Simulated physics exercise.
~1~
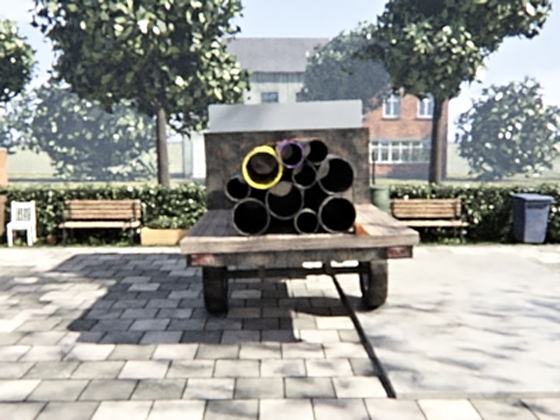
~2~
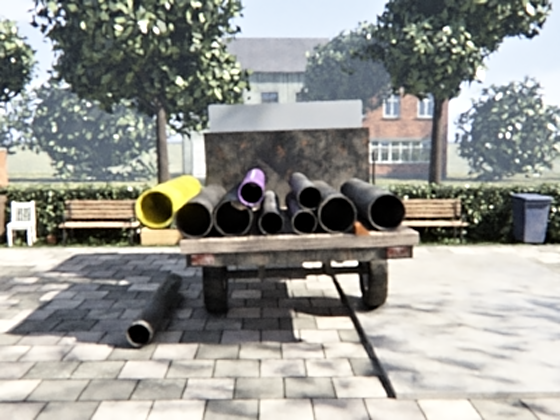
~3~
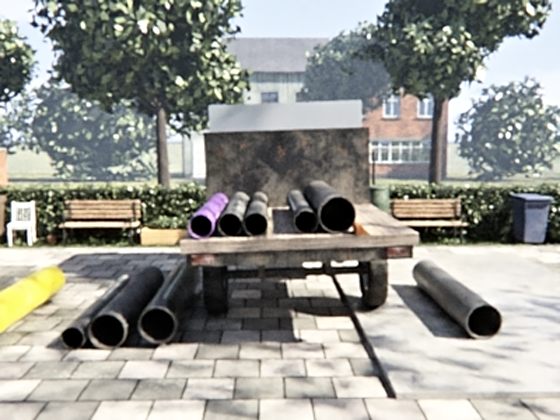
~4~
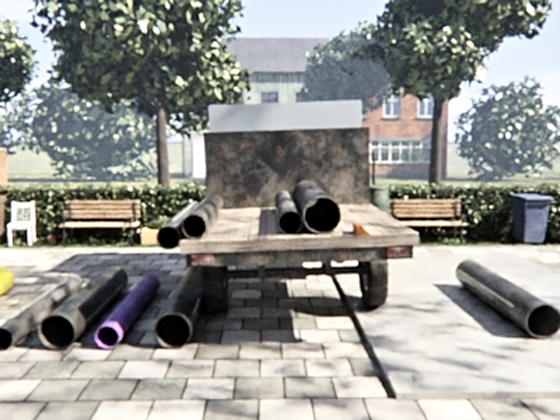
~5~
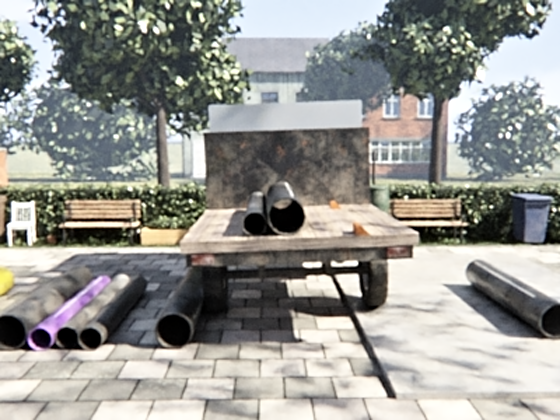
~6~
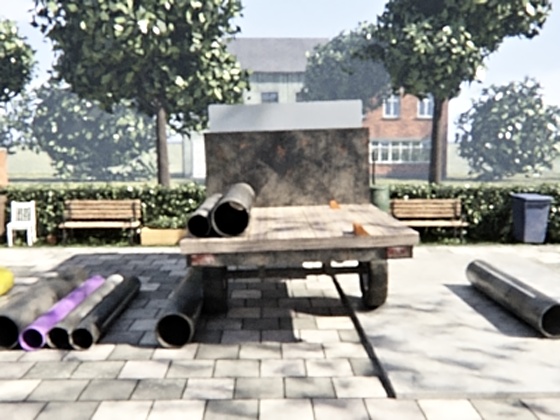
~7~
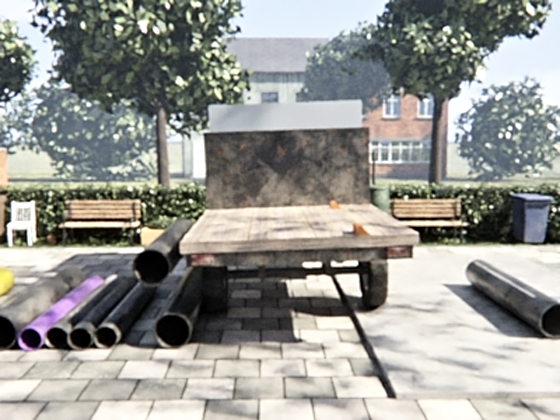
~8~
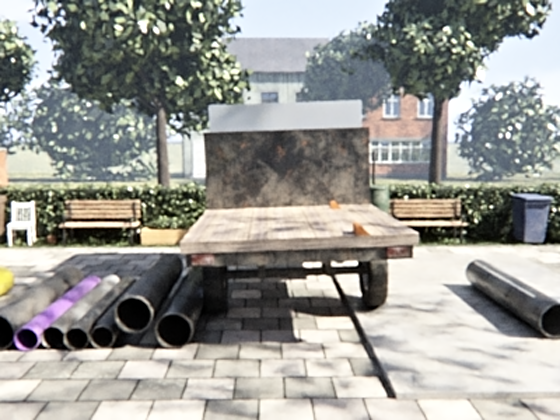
Stacked pipes collapsing on a parked flatbed lorry, rolling off both sides, yellow then purple dropping left, leaving the deck empty of pipes.
